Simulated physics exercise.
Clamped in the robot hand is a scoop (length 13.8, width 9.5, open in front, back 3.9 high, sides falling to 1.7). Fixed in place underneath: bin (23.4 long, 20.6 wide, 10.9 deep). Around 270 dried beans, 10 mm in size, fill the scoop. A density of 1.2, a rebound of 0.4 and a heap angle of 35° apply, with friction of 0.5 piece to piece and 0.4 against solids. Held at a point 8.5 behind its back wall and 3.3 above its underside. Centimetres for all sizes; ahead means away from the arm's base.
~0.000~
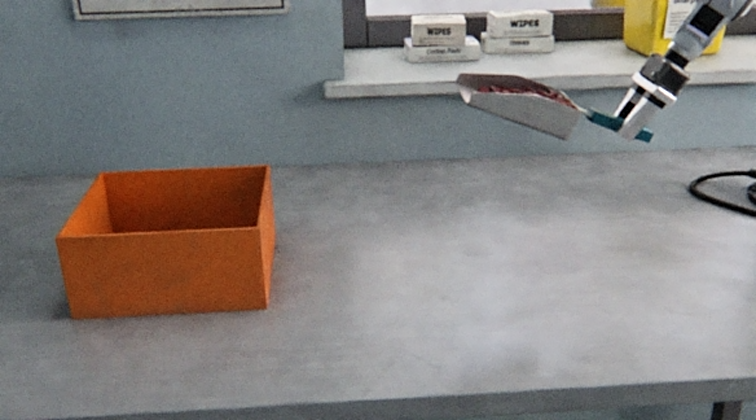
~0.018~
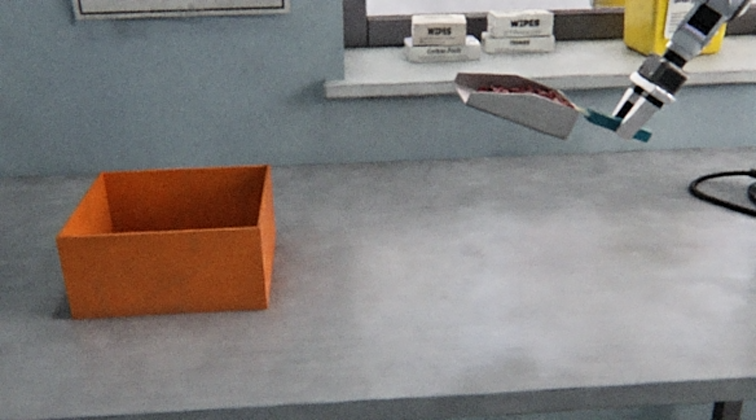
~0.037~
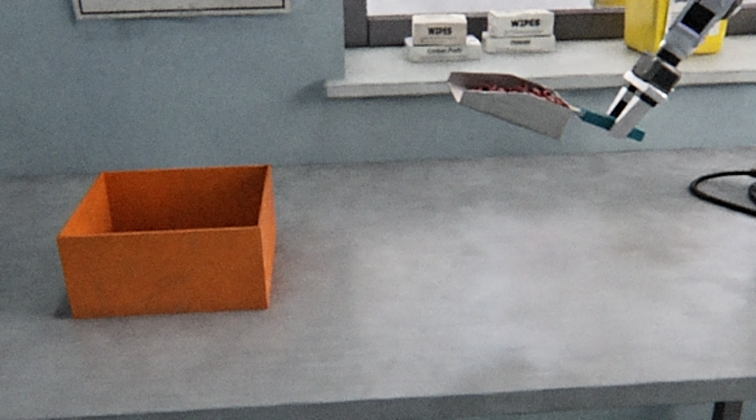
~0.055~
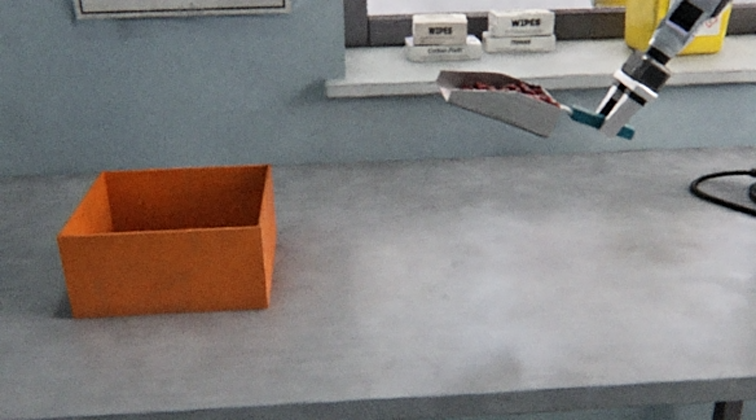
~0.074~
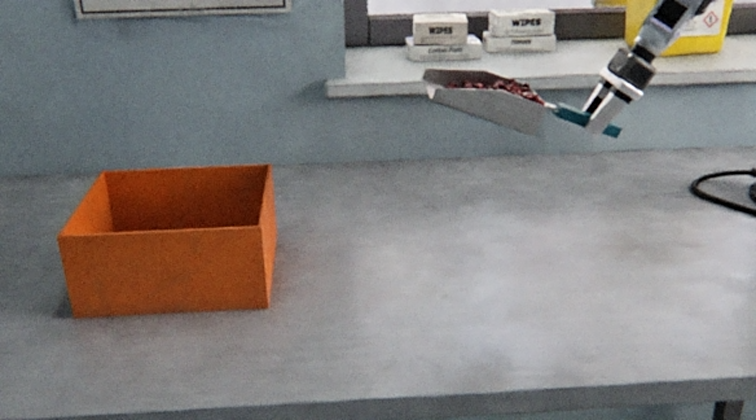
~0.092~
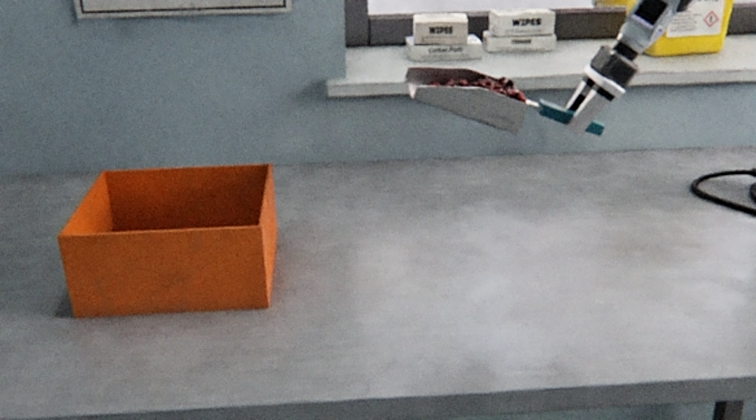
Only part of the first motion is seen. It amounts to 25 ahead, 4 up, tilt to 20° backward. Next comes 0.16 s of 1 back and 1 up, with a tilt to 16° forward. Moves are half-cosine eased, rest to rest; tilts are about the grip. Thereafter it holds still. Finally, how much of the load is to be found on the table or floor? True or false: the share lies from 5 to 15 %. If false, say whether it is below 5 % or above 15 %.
False, above 15 %.
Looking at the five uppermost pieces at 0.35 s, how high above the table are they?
28 cm, more or less.
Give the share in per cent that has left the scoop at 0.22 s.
Share out so far: Close to 0 %.
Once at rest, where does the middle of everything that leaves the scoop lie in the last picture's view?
I'd put it at roughly (202, 266).
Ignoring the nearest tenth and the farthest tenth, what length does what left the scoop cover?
The stretch is some 24 cm.
By 0.22 s, tilted 20° backward, highest piece 27 above the table; 270 on the scoop, 4 in flight or on a rim.
By 0.35 s, tilted 3° forward, highest piece 28 above the table; 189 on the scoop, 1 in the bin, 84 in flight or on a rim.
By 0.62 s, tilted 16° forward, highest piece 16 above the table; 205 in the bin, 37 on the table or floor, 9 on the scoop, 23 in flight or on a rim.
By 1.67 s, tilted 16° forward, highest piece 2 above the table; 205 in the bin, 69 on the table or floor.
Final count, 205 in the bin, 69 on the table or floor. That is 25 % on the table or floor.
